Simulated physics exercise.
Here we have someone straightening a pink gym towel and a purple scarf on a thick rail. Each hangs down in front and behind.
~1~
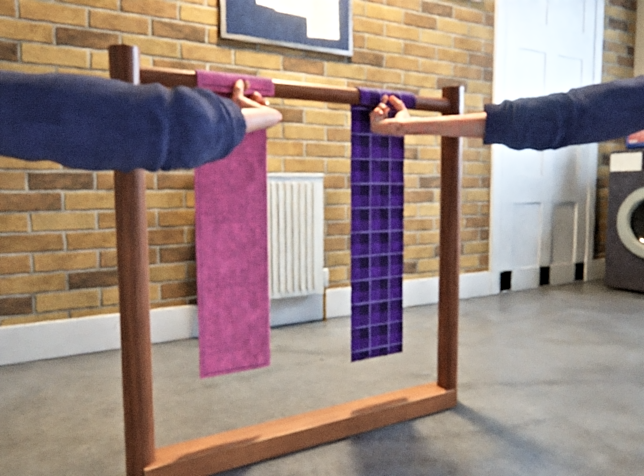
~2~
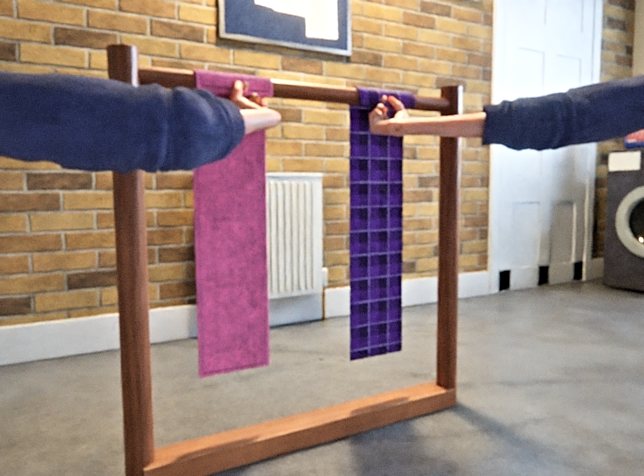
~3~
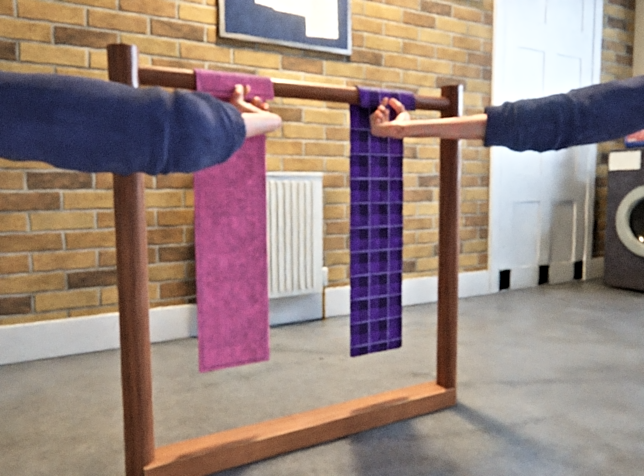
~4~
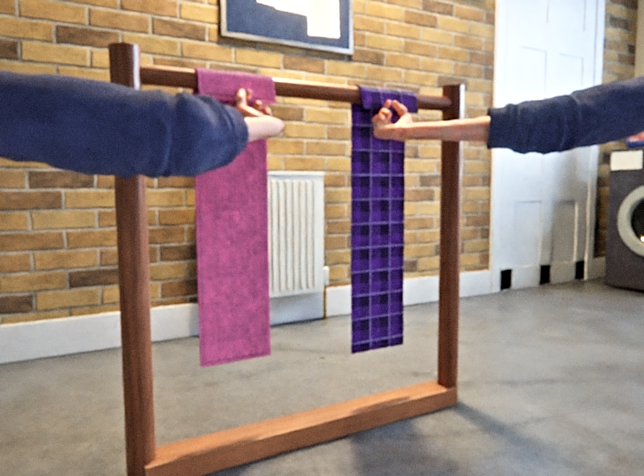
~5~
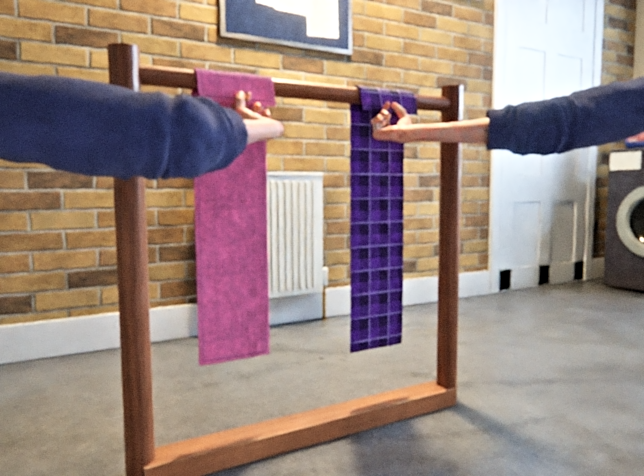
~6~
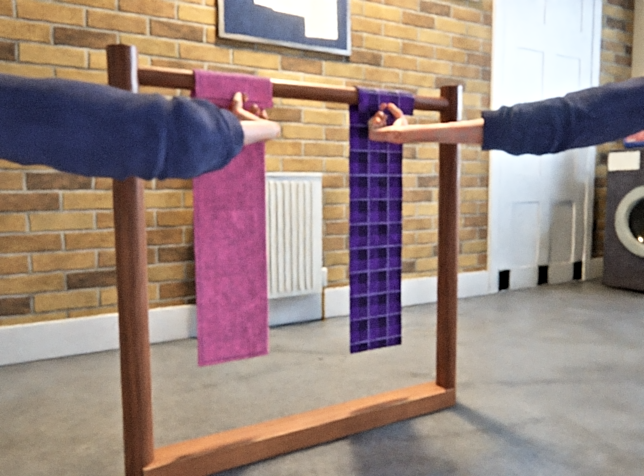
Two hands in blue sleeves pinched the short front ends of a pink cloth and a purple checked one on a wooden rail, easing them down slightly as the long back ends crept up.
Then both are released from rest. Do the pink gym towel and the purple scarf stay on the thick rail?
The pink gym towel slips to the floor, the purple scarf is pulled off by its long side.
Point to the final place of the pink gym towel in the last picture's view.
Its middle is at (236, 451).
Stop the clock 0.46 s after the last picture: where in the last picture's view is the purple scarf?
By then it is at (374, 376).
Then, 0.26 s after the last picture, gym towel running over the rail; scarf clear of the rail and dropping near (376, 259).
Then, 0.46 s after the last picture, gym towel clear of the rail and dropping near (234, 348); scarf clear of the rail and dropping near (374, 376).
Then, 0.68 s after the last picture, gym towel in a heap on the floor near (236, 449); scarf in a heap on the floor near (373, 411).
At rest, gym towel in a heap on the floor near (235, 451); scarf in a heap on the floor near (373, 411). The pink gym towel is pulled off by its long side and the purple scarf slides off.
